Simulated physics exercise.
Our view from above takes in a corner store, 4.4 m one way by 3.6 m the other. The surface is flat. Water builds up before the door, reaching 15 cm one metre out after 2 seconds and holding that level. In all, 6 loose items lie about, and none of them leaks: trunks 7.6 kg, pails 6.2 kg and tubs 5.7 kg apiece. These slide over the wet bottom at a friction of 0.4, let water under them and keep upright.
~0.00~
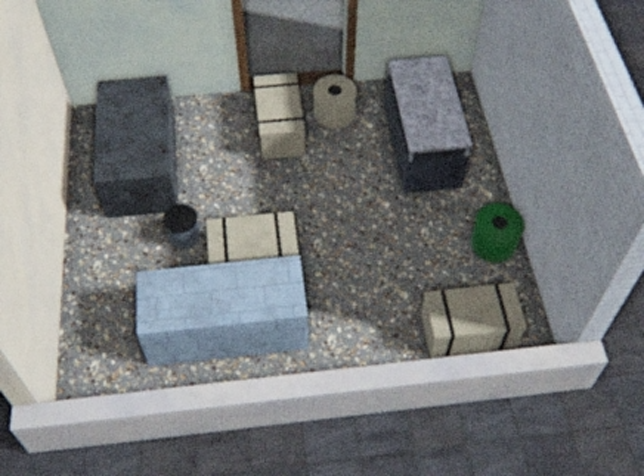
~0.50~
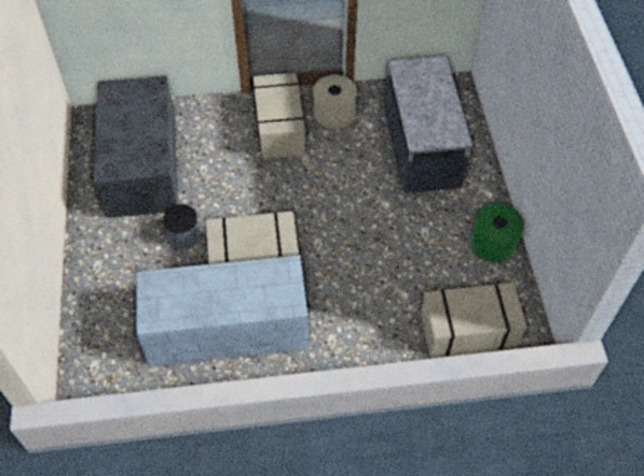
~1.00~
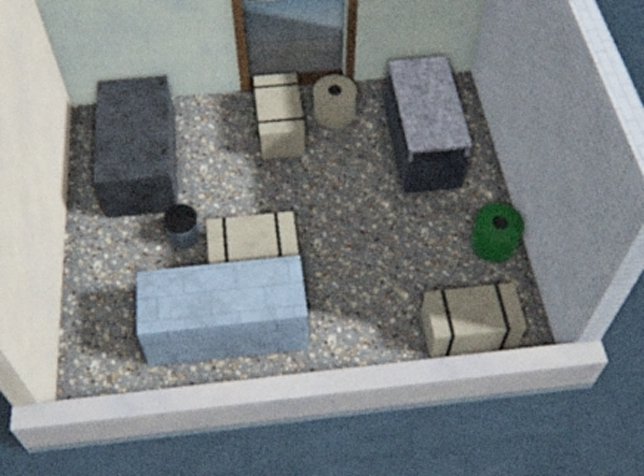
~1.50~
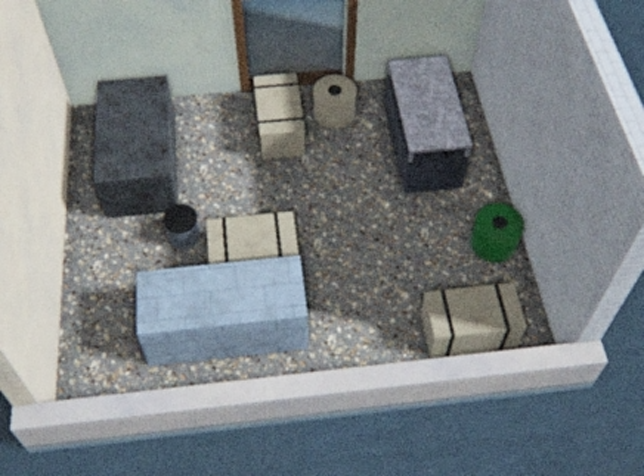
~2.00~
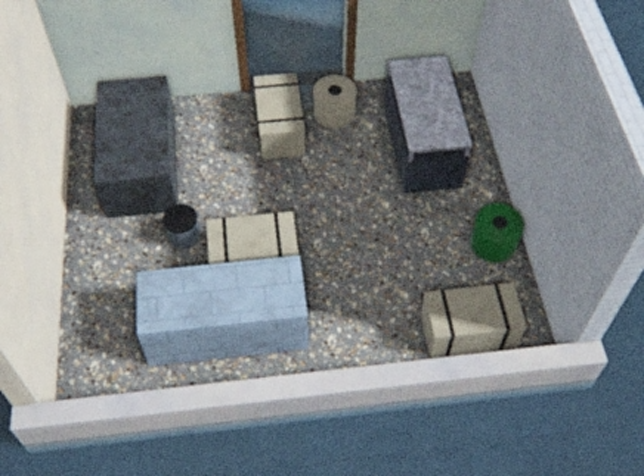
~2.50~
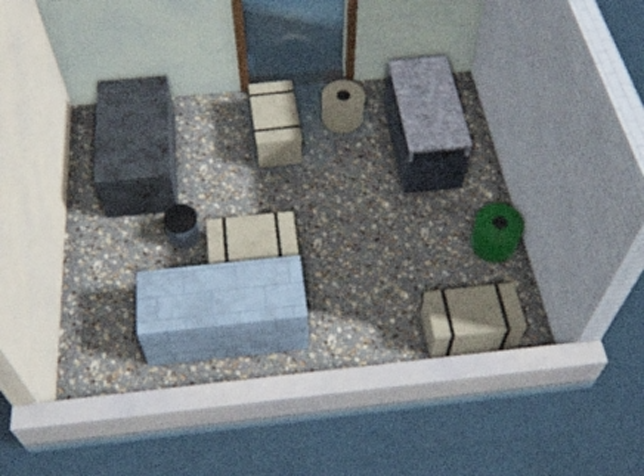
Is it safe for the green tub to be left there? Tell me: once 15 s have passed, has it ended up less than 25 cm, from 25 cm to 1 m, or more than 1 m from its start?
It has gone from 25 cm to 1 m.
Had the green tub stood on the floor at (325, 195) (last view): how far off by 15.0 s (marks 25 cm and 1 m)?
It ends far away.
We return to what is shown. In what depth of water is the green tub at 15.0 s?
Close to 8 centimetres.
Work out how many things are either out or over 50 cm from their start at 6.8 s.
The number comes to 3.
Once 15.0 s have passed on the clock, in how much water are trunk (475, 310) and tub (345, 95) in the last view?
Roughly 8 and 8 cm.
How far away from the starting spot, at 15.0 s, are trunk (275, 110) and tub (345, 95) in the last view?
The first is 200 cm from its start, the second 250 cm.
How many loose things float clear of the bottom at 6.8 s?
Answer: 4.
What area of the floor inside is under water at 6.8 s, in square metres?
Somewhere around 12 m2, roughly.
After 3.5 s the green tub is near (500, 223), 0.0 m from its start, aground; 0 afloat.
After 6.8 s the green tub is near (500, 223), 0.0 m from its start, aground; 4 afloat.
After 11.0 s the green tub is near (465, 183), 0.5 m from its start, afloat; 5 afloat.
After 15.0 s the green tub is near (465, 182), 0.5 m from its start, afloat; 6 afloat.
